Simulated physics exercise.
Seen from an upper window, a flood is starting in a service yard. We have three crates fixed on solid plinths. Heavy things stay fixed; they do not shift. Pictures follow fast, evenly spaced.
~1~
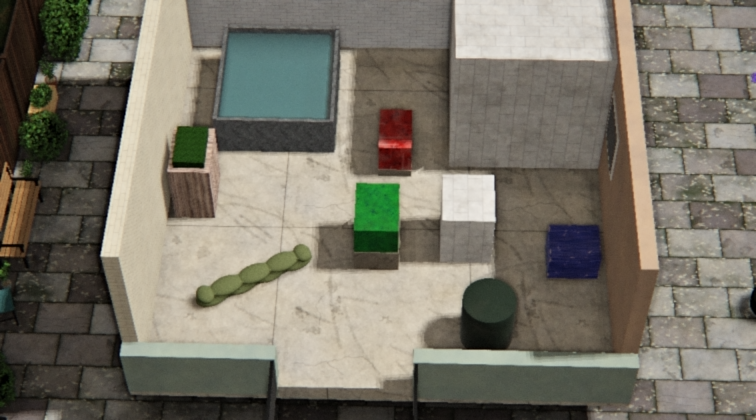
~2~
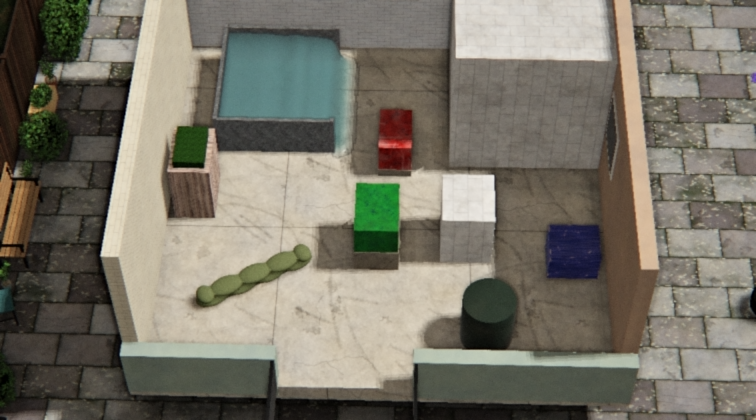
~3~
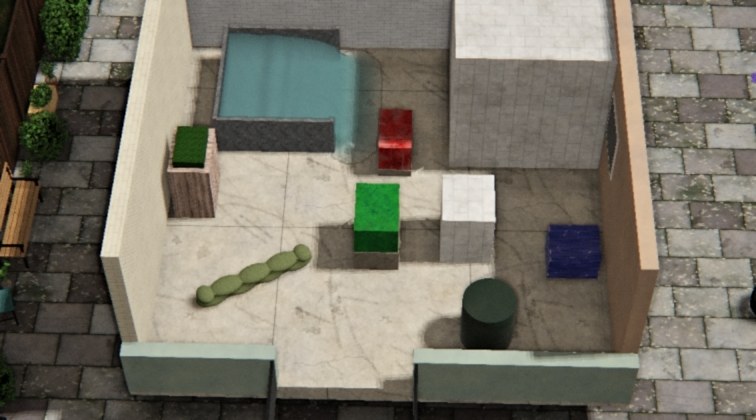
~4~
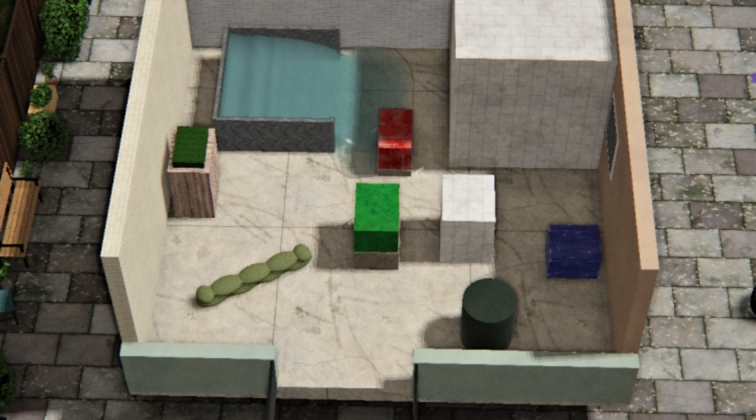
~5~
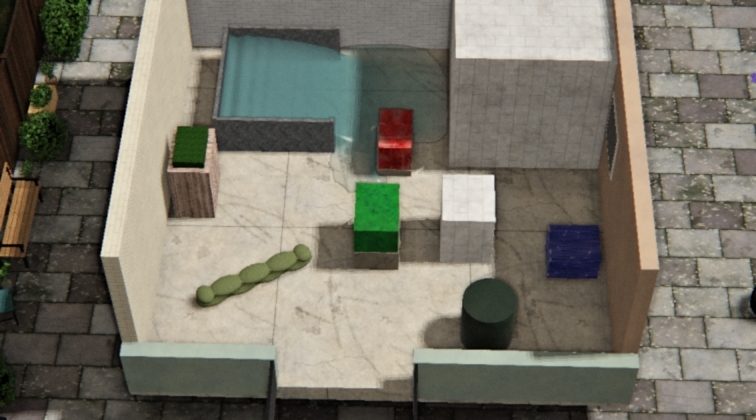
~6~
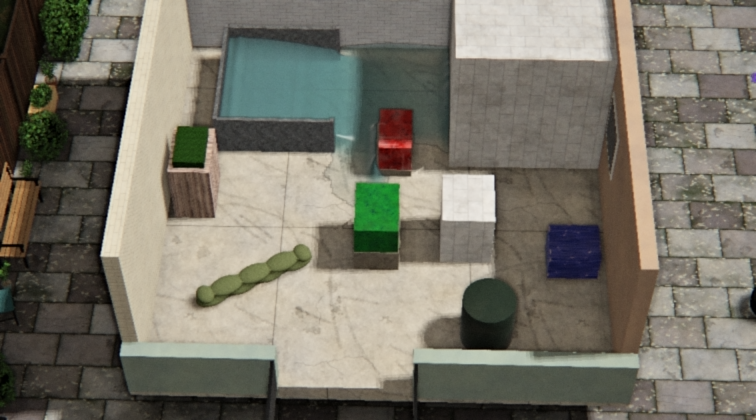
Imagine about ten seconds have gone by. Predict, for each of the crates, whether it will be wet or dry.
My prediction: The green crate will be dry, the blue crate will be wet, the red crate will be wet.
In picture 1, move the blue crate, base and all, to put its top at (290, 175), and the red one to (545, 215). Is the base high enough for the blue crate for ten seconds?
The blue crate simply gets reached.
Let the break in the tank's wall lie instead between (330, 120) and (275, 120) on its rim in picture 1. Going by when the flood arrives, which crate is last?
My pick is the crate marked blue.
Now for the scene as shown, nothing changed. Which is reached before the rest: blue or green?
The green-painted one it is.
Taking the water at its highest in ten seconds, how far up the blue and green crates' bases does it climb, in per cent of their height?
The first comes to 140 per cent and the second to 50 per cent.
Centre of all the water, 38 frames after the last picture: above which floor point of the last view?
At roughly (329, 160).
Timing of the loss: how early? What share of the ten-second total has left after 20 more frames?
Note - share reached: 10 %.
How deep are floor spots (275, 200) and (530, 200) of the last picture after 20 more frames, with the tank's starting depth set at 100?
Roughly 2 and 4 %.
A moment on, water covers 25 % of the floor; the green crate water round its plinth, the blue crate not reached, the red crate water round its plinth.
Next, water covers 35 % of the floor; the green crate water round its plinth, the blue crate not reached, the red crate water round its plinth.
Then, water covers 60 % of the floor; the green crate water round its plinth, the blue crate water round its plinth, the red crate water round its plinth.
Later, water covers 85 % of the floor; the green crate water round its plinth, the blue crate water round its plinth, the red crate water round its plinth.
In the end, water covers 100 % of the floor; the green crate stayed above the water, the blue crate was topped, the red crate was topped.
